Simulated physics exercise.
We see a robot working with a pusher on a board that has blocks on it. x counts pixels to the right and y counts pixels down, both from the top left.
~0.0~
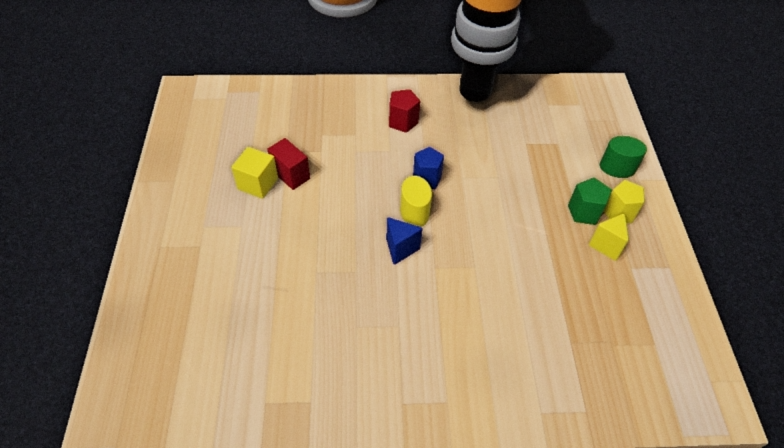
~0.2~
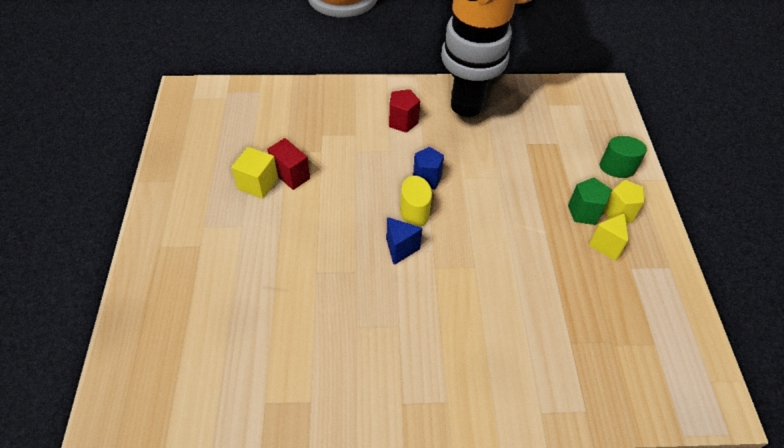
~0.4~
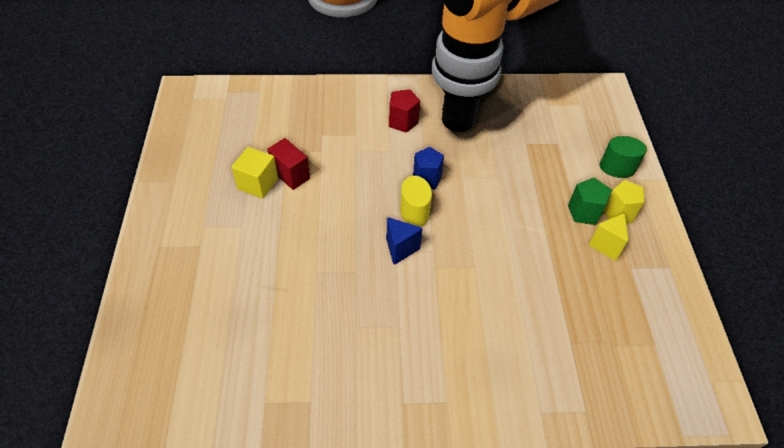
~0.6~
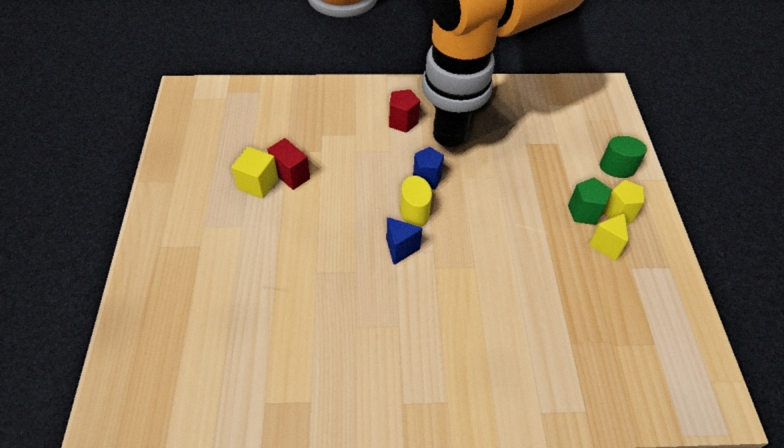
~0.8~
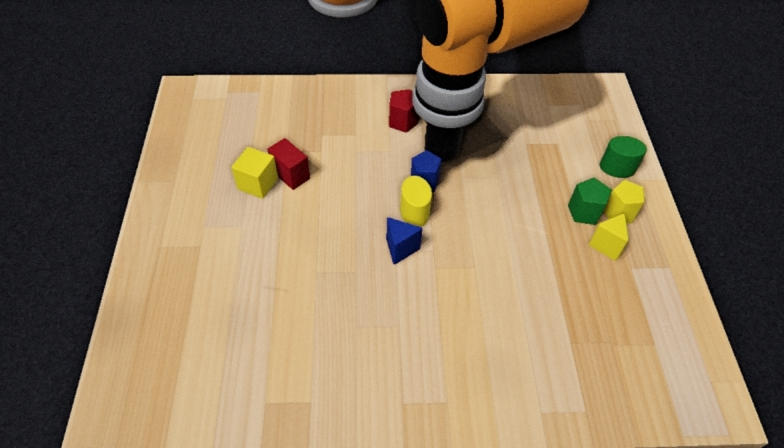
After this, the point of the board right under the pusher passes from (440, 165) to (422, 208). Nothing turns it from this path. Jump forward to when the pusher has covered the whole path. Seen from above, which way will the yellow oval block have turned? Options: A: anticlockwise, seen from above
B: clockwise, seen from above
The correct letter is A.
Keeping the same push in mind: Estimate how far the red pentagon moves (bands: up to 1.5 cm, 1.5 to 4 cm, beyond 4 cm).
The distance will be below 1.5 cm.
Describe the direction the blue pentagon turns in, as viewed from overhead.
It twists with the clock when seen from above.
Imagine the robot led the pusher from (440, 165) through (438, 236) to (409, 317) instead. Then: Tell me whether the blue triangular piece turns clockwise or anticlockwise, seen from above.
Overhead view: Clockwise.
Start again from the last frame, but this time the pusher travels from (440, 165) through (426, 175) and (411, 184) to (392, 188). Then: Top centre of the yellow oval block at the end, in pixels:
That would be at about pixel (403, 208).
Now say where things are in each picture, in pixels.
In the first picture, tip of the pusher at (475, 92), middles of tops, blue triangular piece at (402, 229), red pentagon at (404, 99), yellow oval block at (417, 190), blue pentagon at (429, 157).
In the second picture, pusher at (467, 107), nothing pushed.
In the third picture, pusher at (458, 121), nothing pushed.
In the fourth picture, pusher at (450, 136), nothing pushed.
In the fifth picture, pusher at (442, 150), blue triangular piece at (402, 229), red pentagon at (404, 99), yellow oval block at (417, 190), blue pentagon at (427, 161).
What follows on the original path. Halfway along, pusher at (433, 171); yellow oval block at (404, 203), turned 55° anticlockwise; blue pentagon at (407, 178), turned 45° clockwise.
At the end, pusher at (424, 194); blue triangular piece at (400, 234), turned 35° anticlockwise; red pentagon unmoved; yellow oval block at (386, 215), turned 100° anticlockwise; blue pentagon at (392, 190), turned 105° clockwise.
